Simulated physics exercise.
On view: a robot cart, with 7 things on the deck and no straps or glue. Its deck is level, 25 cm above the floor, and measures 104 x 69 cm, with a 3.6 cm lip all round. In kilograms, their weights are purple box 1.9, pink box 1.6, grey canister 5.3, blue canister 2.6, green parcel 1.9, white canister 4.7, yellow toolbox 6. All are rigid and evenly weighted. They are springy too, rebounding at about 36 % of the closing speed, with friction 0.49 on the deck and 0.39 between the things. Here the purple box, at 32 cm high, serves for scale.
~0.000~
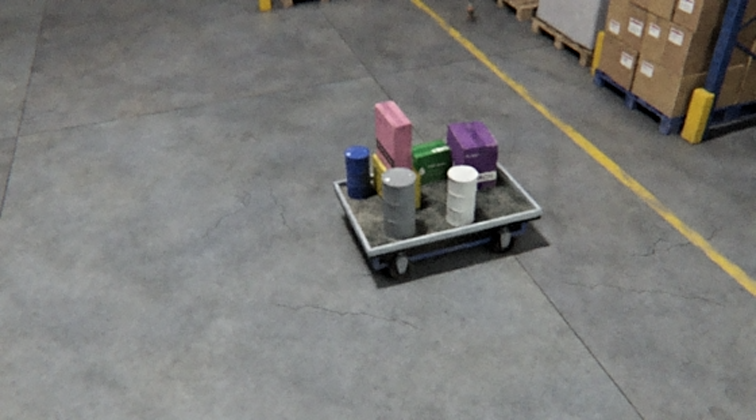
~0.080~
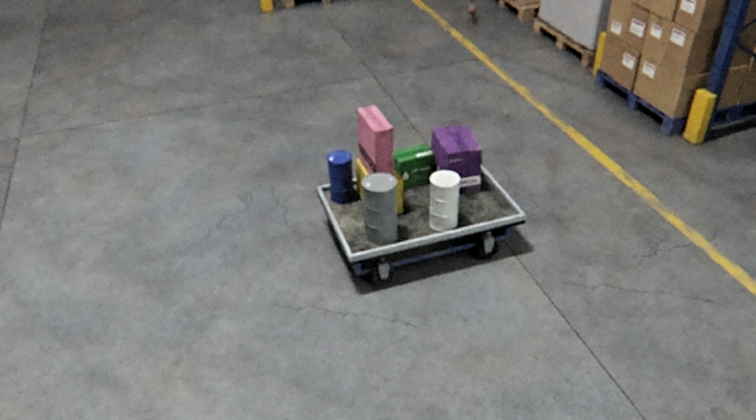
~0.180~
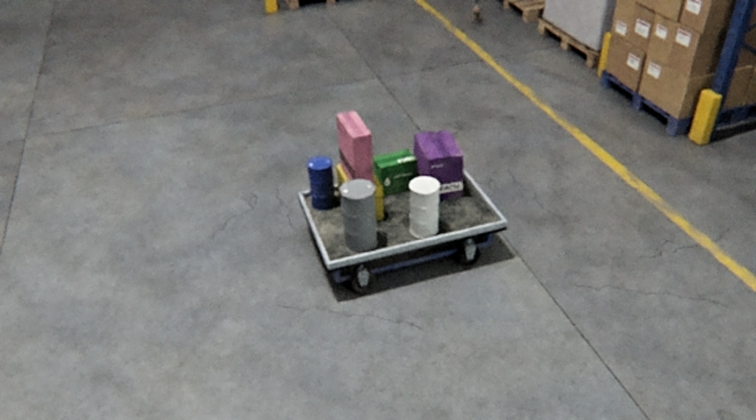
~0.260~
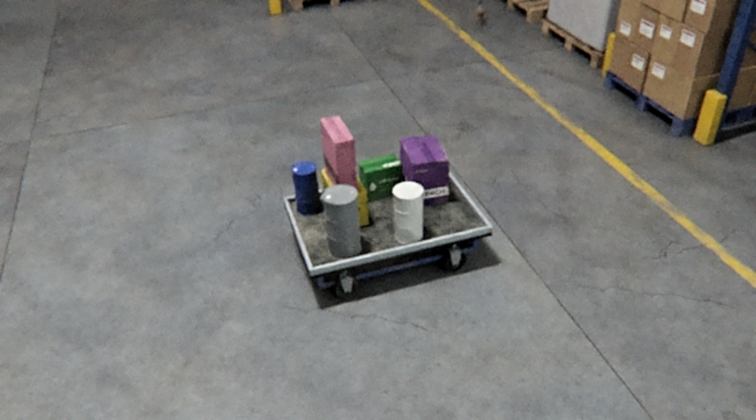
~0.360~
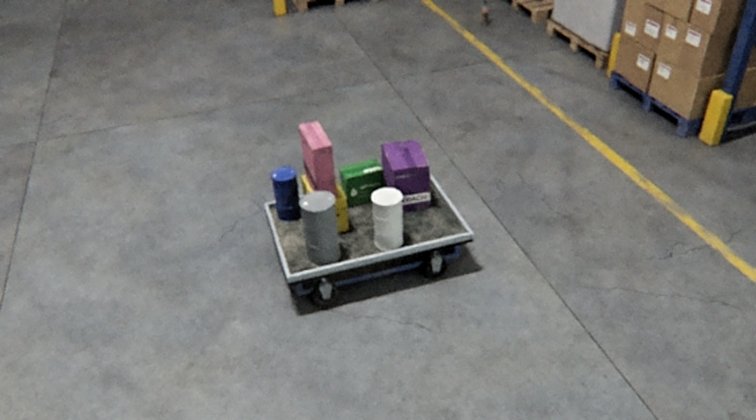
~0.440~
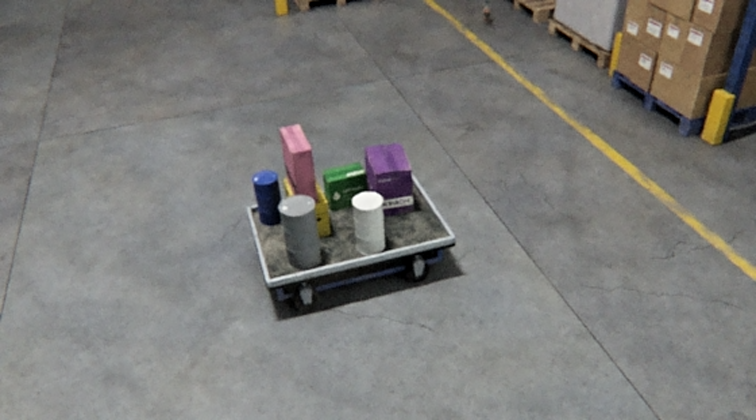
At first, a flat cart carrying pink, purple and green boxes, a yellow item and blue, grey and white canisters sits near the centre of a warehouse floor. It then rolls steadily left and slightly toward the viewer, away from the yellow line, its load staying upright on the deck.
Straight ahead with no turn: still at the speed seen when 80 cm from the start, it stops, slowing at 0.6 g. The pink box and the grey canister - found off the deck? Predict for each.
Prediction: The pink box is off the deck, the grey canister is not off the deck.
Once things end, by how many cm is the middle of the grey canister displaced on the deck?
Start to finish, roughly 4 cm.
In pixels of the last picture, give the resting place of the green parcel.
Look near (286, 199) and you'll find it.
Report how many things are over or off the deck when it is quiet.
So, 1 in all.
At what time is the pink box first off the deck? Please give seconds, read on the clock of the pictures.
Answer: About 1.2 s.
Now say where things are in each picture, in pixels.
Cart 0 cm along; pink box (393, 140); grey canister (399, 205), in the first picture.
Cart 12 cm along; green parcel (413, 167); white canister (444, 201), in the second picture.
Cart 27 cm along; purple box (438, 165), in the third picture.
Cart 39 cm along; blue canister (306, 189); green parcel (381, 178), in the fourth picture.
Cart 54 cm along; white canister (388, 219), in the fifth picture.
Cart 66 cm along; pink box (299, 166); grey canister (301, 233), in the sixth picture.
After 0.74 s, cart 98 cm along; pink box leaning 7° near (231, 179); grey canister slid 2 cm near (237, 247); blue canister slid 2 cm.
After 1.14 s, cart 99 cm along, stopped; pink box upside down near (190, 212); grey canister slid 4 cm near (233, 249); purple box slid 5 cm.
After 1.54 s, cart 99 cm along, stopped; pink box now off the deck; grey canister slid 4 cm near (233, 249); purple box slid 5 cm.
At rest (1.8 s), off the deck, pink box; the other 6 in place, give or take 10 cm. In the last view, grey canister near (233, 249).
